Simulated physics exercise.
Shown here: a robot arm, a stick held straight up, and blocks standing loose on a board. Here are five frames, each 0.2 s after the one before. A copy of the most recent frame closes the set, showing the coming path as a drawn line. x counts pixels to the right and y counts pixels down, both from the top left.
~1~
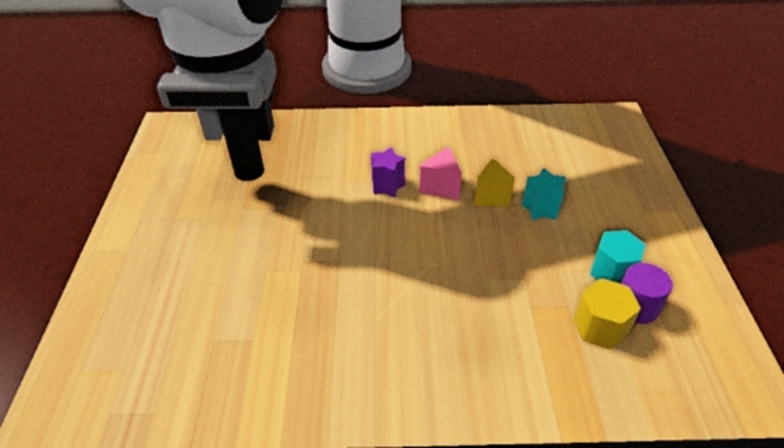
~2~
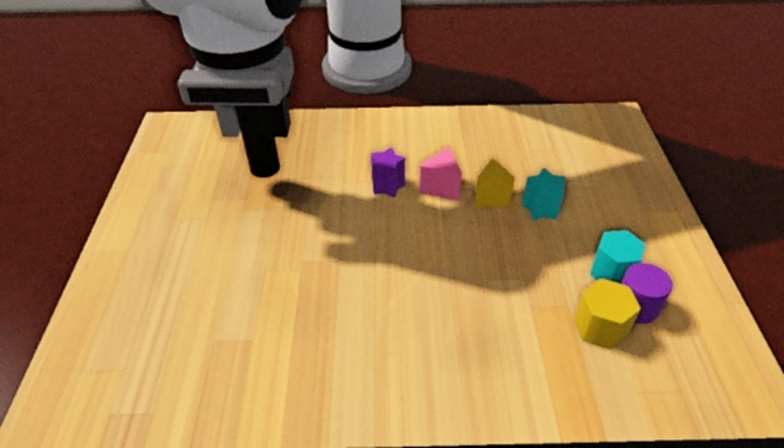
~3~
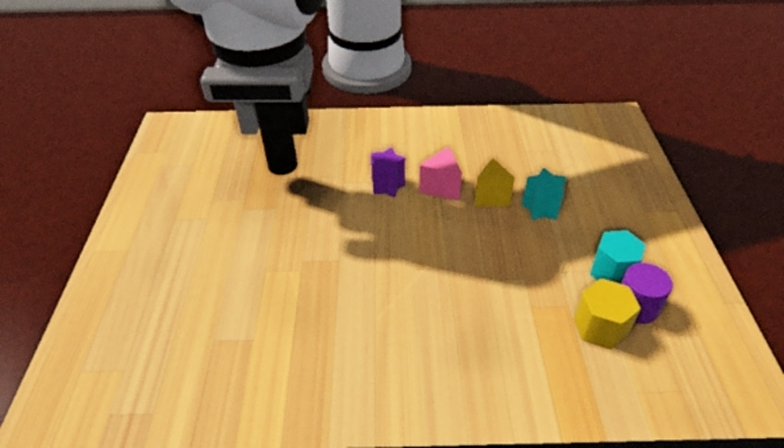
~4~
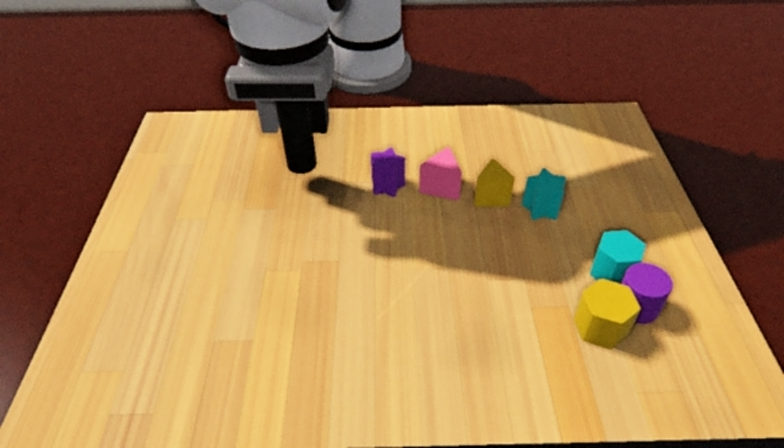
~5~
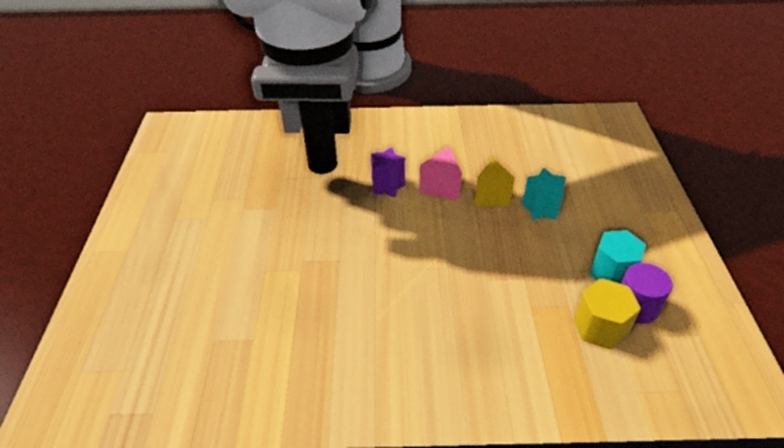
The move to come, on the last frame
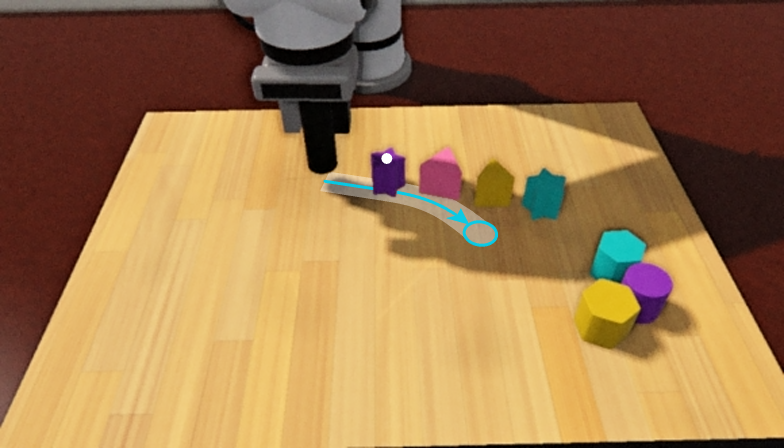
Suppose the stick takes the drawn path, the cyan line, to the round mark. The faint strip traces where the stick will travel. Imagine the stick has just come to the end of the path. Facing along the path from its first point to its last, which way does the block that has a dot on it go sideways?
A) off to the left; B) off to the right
I choose A.
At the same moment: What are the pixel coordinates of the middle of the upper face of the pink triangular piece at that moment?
Put as a pixel place, it's (496, 156).
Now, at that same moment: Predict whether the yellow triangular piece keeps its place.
It is no longer where it was.
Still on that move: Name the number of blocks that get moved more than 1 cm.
Count: 3 or more.
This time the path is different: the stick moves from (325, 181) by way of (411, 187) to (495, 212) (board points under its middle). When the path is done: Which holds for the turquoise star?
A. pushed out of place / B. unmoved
Answer: A.
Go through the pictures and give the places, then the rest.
The first picture shows tip of the stick at (250, 172), middles of tops, purple star at (387, 159), pink triangular piece at (443, 161), yellow triangular piece at (495, 171), turquoise star at (548, 181).
The second picture shows stick at (265, 169), nothing pushed.
The third picture shows stick at (283, 166), nothing pushed.
The fourth picture shows stick at (302, 165), nothing pushed.
The fifth picture shows stick at (323, 165), purple star at (387, 159), pink triangular piece at (443, 161), yellow triangular piece at (495, 171), turquoise star at (548, 181).
The line goes from (325, 181) by way of (380, 190) and (435, 203) to (480, 233); the dot is on the purple star.
The first path, step by step. One third of the way, stick at (380, 174); purple star at (408, 160).
Two thirds of the way, stick at (436, 187); purple star at (461, 165), turned 25° anticlockwise; pink triangular piece at (490, 158), turned 35° anticlockwise; yellow triangular piece at (514, 172), turned 25° clockwise.
At the end, stick at (483, 217); purple star at (473, 172), turned 60° anticlockwise; pink triangular piece at (496, 156), turned 55° anticlockwise; yellow triangular piece at (514, 172), turned 25° clockwise; turquoise star unmoved.
